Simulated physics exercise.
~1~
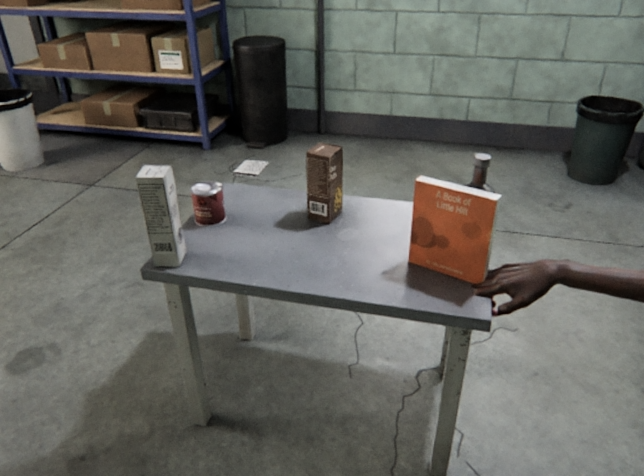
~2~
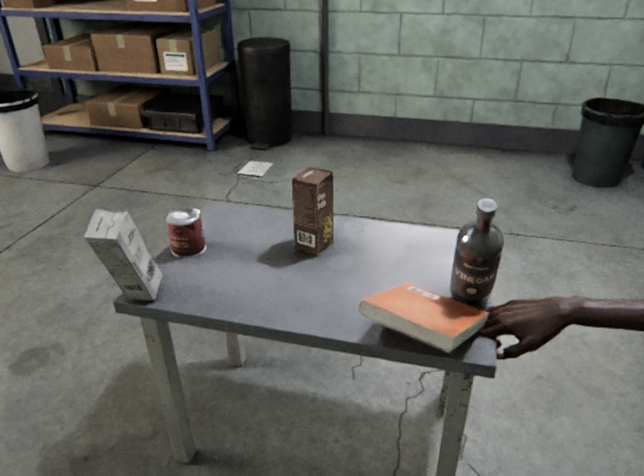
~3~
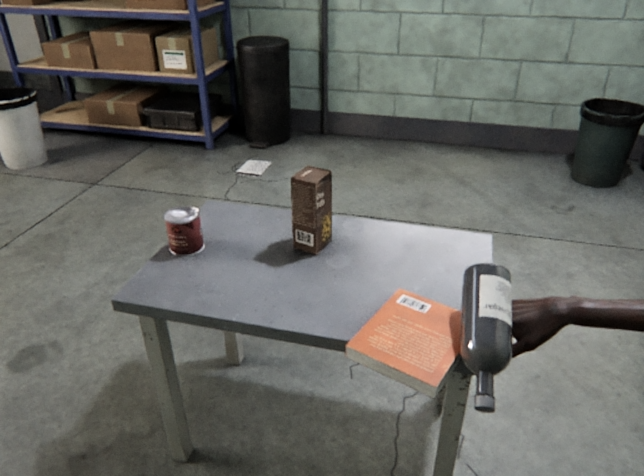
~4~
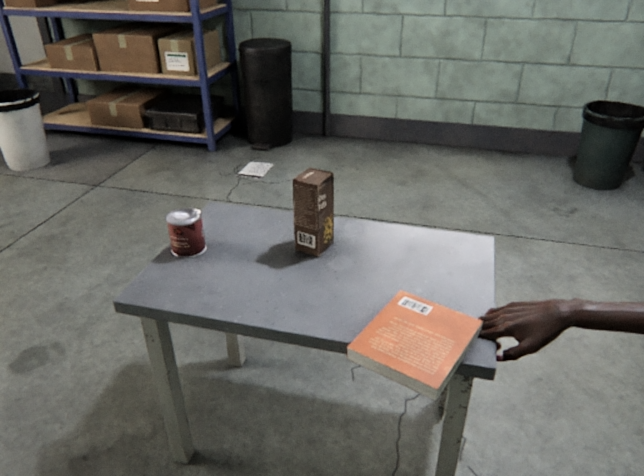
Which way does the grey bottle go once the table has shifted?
It moves down in the view, tipping over and dropping past the near edge of the table.
